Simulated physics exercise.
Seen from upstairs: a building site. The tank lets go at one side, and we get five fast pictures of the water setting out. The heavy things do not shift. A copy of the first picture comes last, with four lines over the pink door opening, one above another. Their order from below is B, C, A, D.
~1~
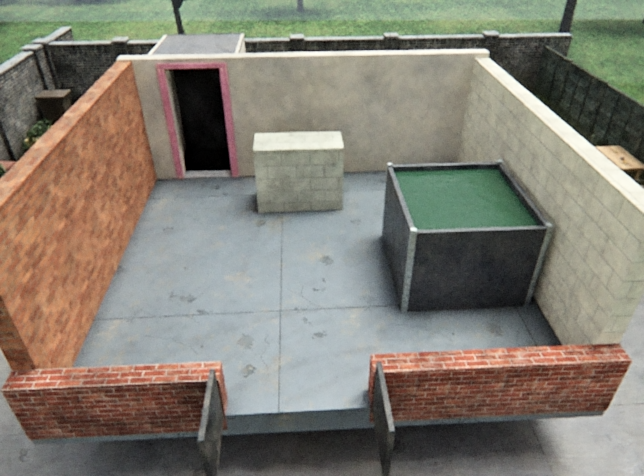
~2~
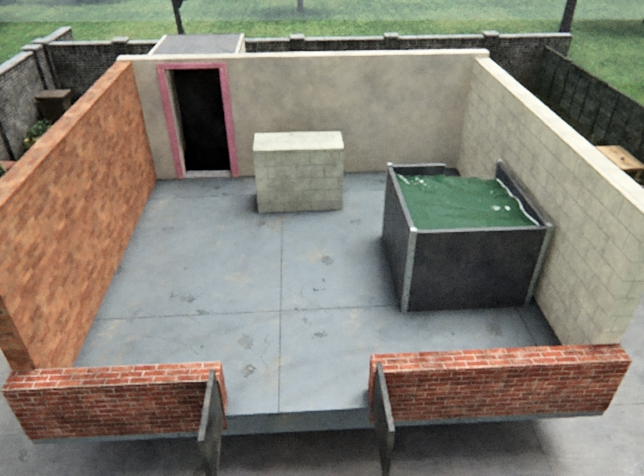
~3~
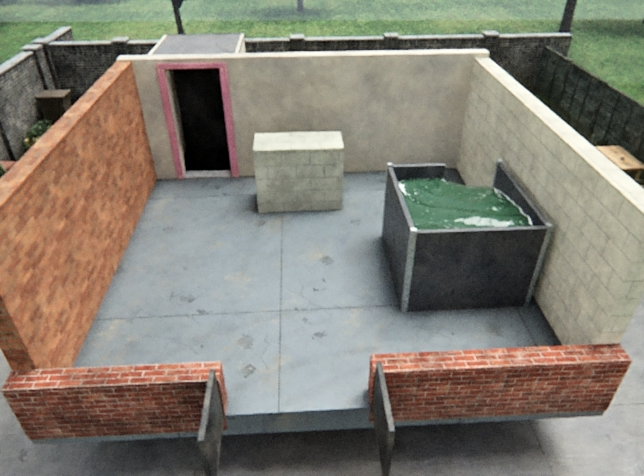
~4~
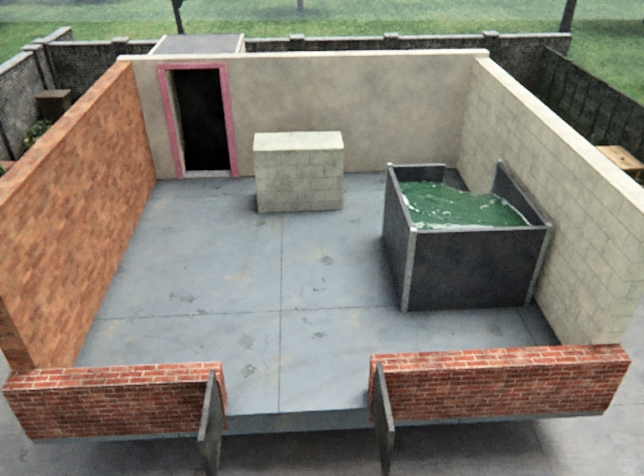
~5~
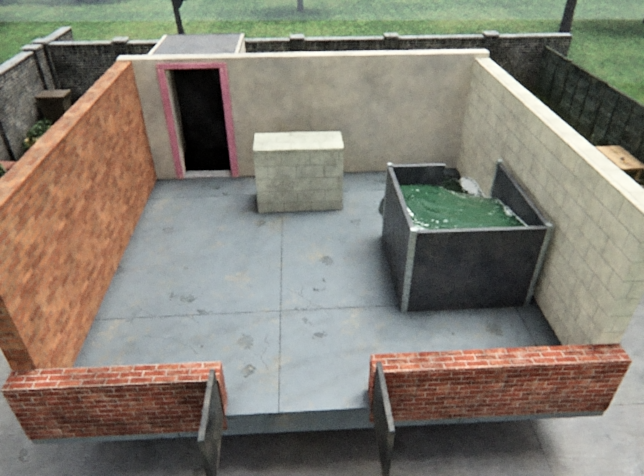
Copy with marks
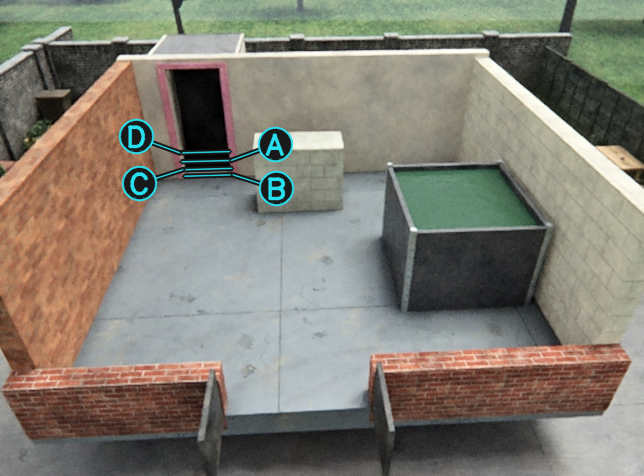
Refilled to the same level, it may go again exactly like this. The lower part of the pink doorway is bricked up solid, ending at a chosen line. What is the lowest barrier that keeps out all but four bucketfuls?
The answer is line C.
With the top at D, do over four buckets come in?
No, not at all.
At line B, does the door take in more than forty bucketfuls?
No.
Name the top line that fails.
That would be B.
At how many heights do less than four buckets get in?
Three of the four.
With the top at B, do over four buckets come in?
Yes, that goes wrong.
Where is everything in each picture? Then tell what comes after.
In the first frame, water in the tank at rest, its middle at (460, 199); foot of the pink doorway at (208, 177); open gate at (296, 354).
In the second frame, water covers 1 % of the ground, its front hidden from here.
In the third frame, water covers 3 % of the ground, its front hidden from here.
In the fourth frame, water covers 6 % of the ground, its front hidden from here.
In the fifth frame, 10 % of the ground under water, visible out to (442, 176).
In cyan, A at (206, 161); B at (208, 175); C at (207, 169); D at (205, 152); from the bottom up B, C, A, D.
If A is chosen, nothing gets over.
If B is chosen, some 15 bucketfuls get in.
If C is chosen, a bucket or two gets in.
If D is chosen, nothing gets over.
